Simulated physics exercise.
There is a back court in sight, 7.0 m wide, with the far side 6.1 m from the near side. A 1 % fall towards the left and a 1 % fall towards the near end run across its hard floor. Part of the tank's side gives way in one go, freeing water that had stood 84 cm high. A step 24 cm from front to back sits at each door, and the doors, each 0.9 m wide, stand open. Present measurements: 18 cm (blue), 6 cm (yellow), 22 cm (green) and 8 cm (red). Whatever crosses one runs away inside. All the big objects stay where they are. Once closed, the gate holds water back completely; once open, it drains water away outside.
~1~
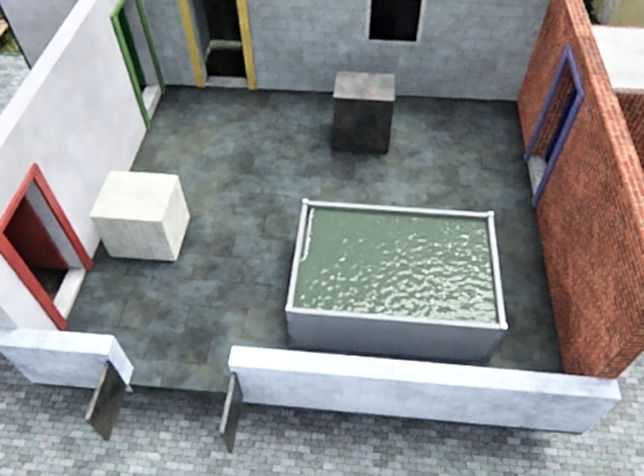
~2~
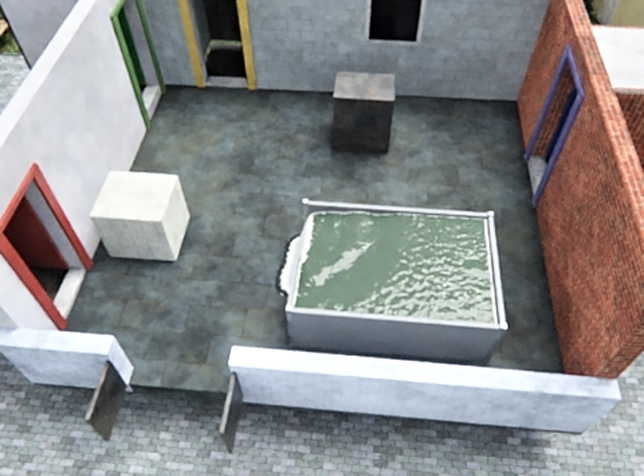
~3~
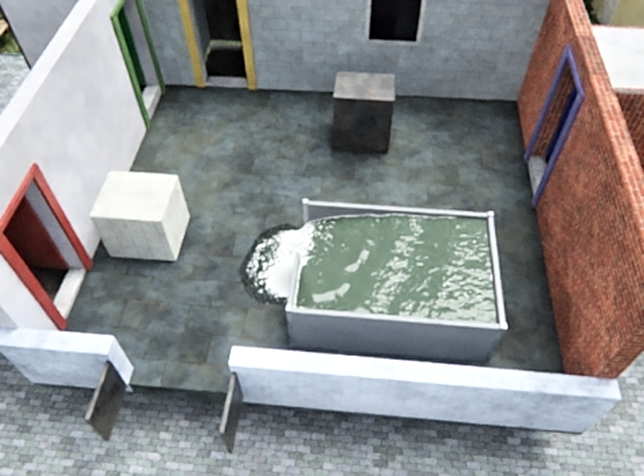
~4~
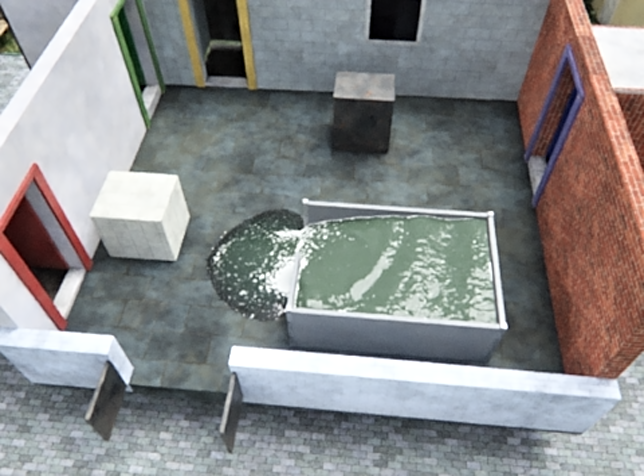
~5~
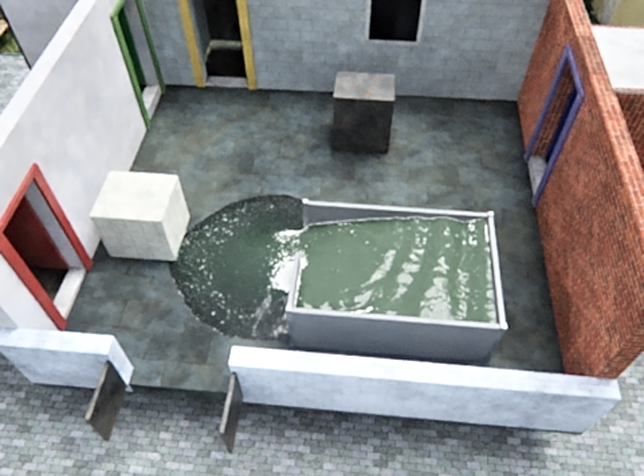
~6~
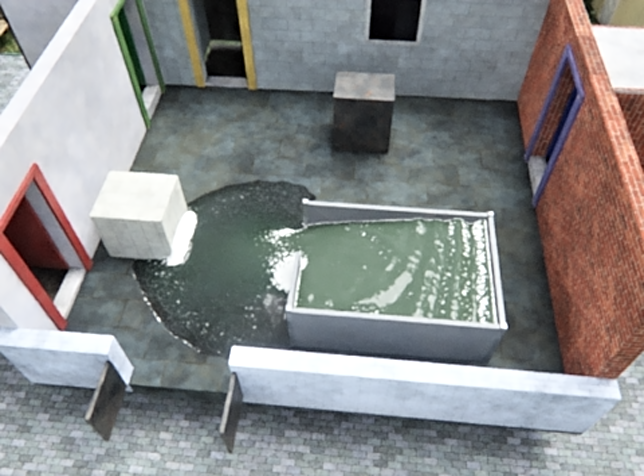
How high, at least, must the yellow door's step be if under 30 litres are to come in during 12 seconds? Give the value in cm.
I would say about 16 cm.
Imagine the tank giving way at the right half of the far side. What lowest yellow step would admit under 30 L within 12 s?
Some 9.0 cm.
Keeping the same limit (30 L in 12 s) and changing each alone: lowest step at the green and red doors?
About 19 cm at green and about 25 cm at red.
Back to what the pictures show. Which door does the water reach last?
That would be the blue door.
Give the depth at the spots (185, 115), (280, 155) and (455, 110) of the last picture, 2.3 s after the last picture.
Approx. 9 / 1 / 0 cm.
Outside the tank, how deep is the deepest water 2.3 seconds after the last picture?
About 41 cm at most.
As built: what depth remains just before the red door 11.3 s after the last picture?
The depth there is around 10.5 cm.
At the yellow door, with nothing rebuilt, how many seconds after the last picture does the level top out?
At about 2.8 s.
Then, 0.7 s after the last picture water covers 30 % of the floor, deepest (49 cm) near (300, 259); it has not reached the yellow door.
Then, 2.3 s after the last picture water covers 40 % of the floor, deepest (41 cm) near (50, 360); 17 cm at the yellow door, 11 litres in over its 6 cm step.
Then, 11.3 s after the last picture water covers 95 % of the floor, deepest (14 cm) near (50, 360); 5 cm at the yellow door, 251 litres in over its 6 cm step.
At the yellow door as built, the water peaked near 19 cm, 2.9 s after the last picture.
Run again over the same 12 s with other heights there, 59 litres in over 13 cm, 15 litres over 18 cm. The limit of 30 litres is kept from about 16 cm up.
